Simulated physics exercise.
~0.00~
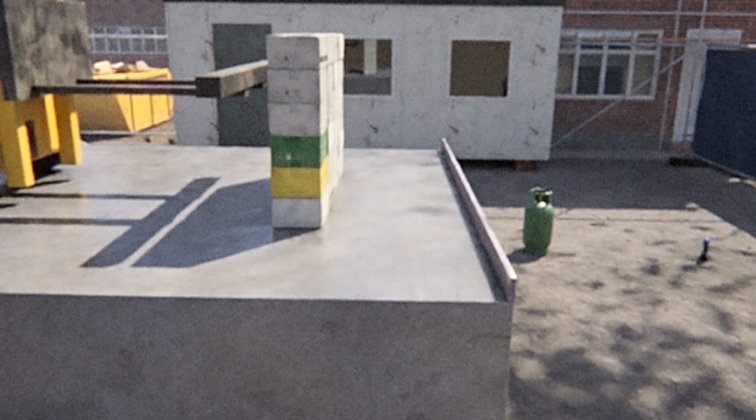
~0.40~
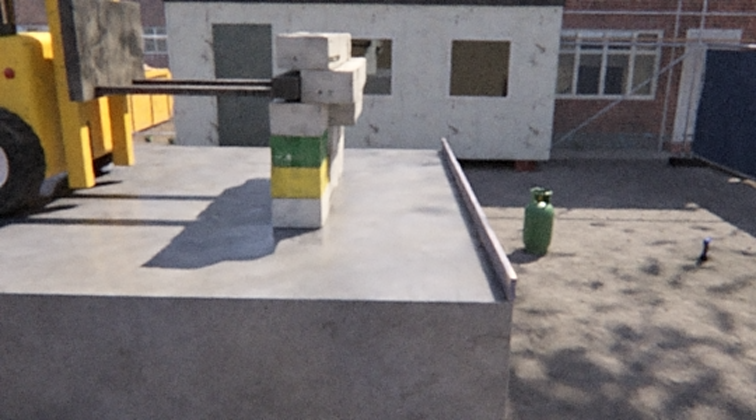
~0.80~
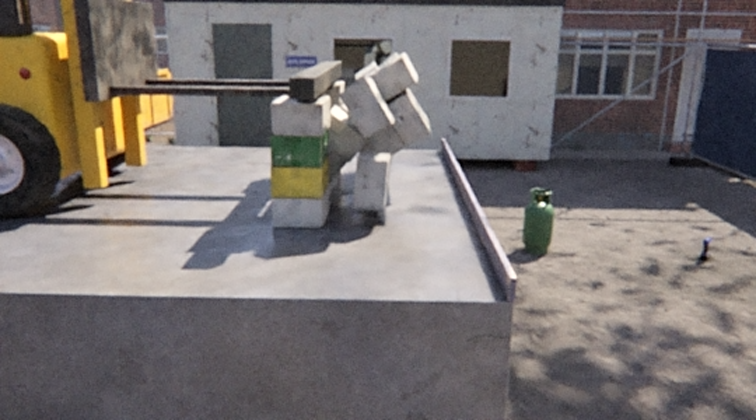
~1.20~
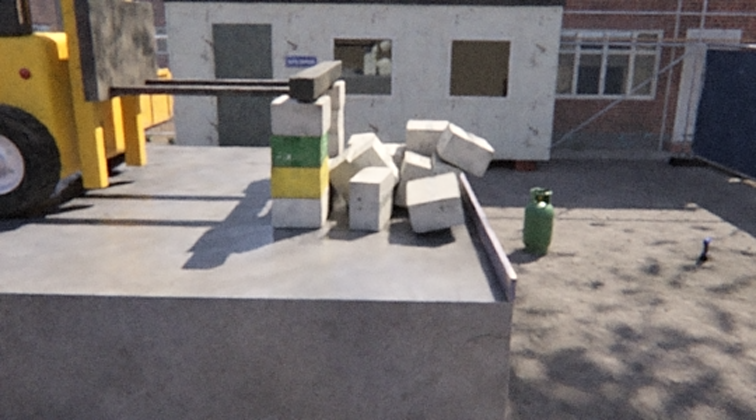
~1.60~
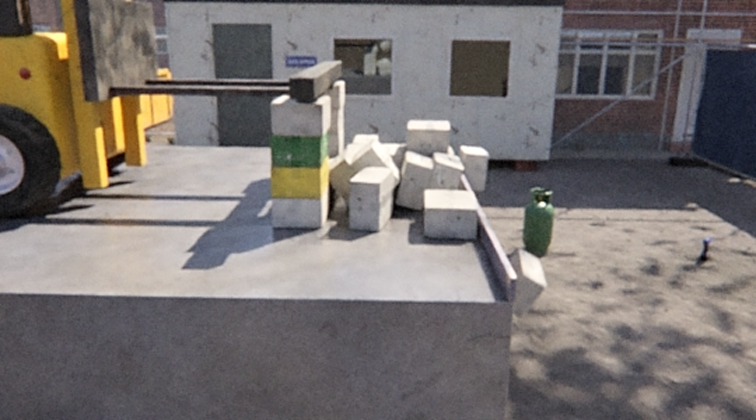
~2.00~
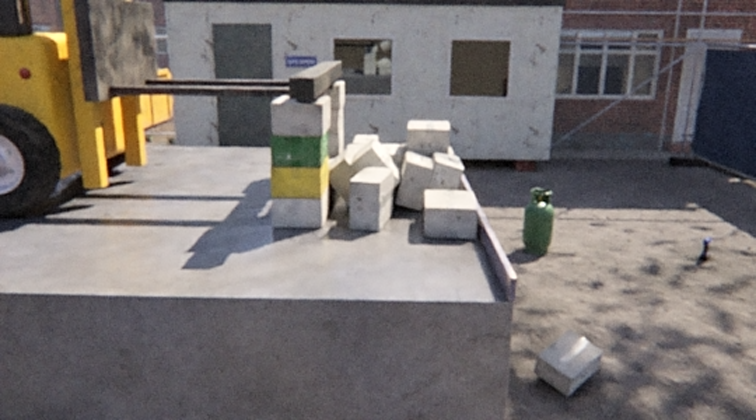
A yellow lift truck drives a level beam rightward into the upper part of a stack of pale blocks, toppling many toward a low board; one drops over the edge to the ground, while the green and yellow blocks stay standing beneath the halted beam.
